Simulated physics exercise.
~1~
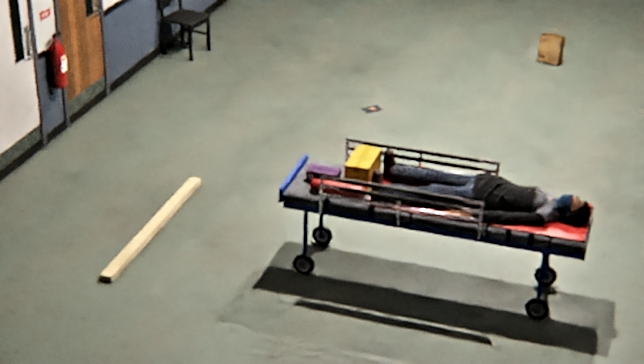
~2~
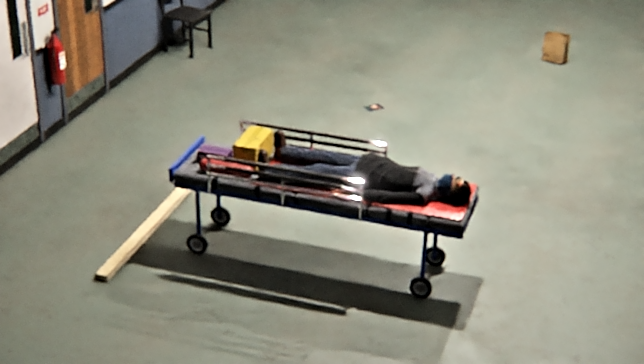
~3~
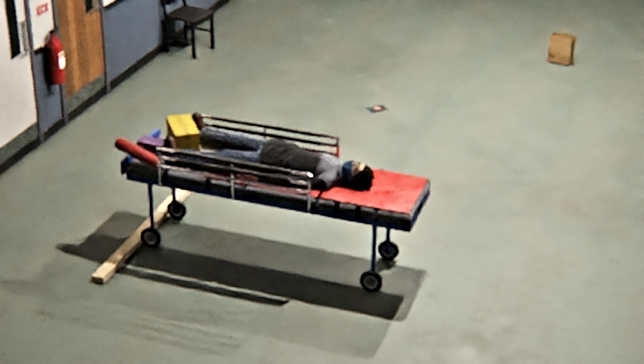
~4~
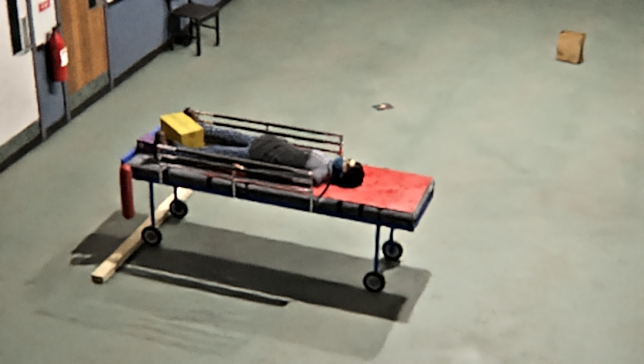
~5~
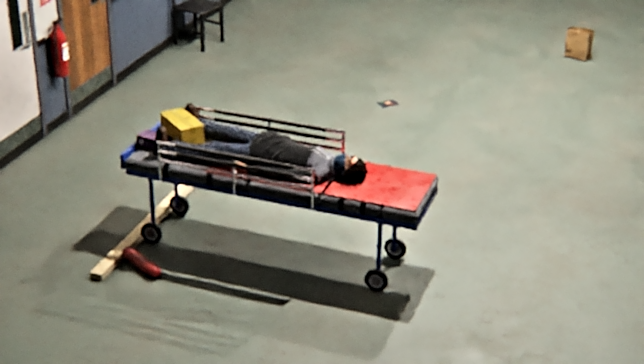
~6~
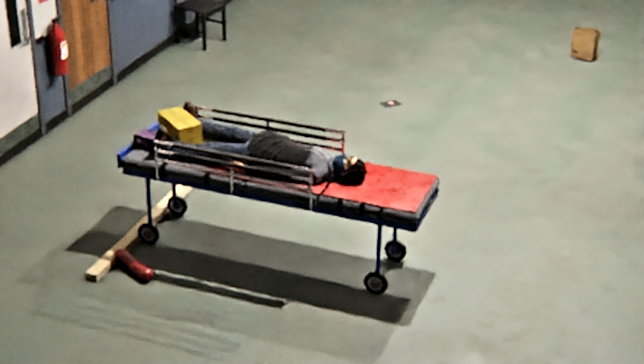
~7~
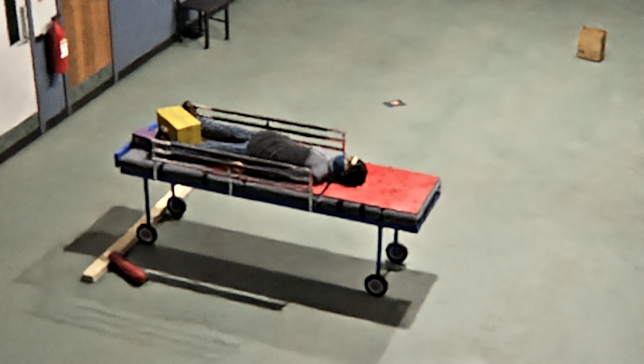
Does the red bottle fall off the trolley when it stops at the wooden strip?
Yes, the red bottle drops off the left end of the trolley and ends up on the floor beside the wooden strip.
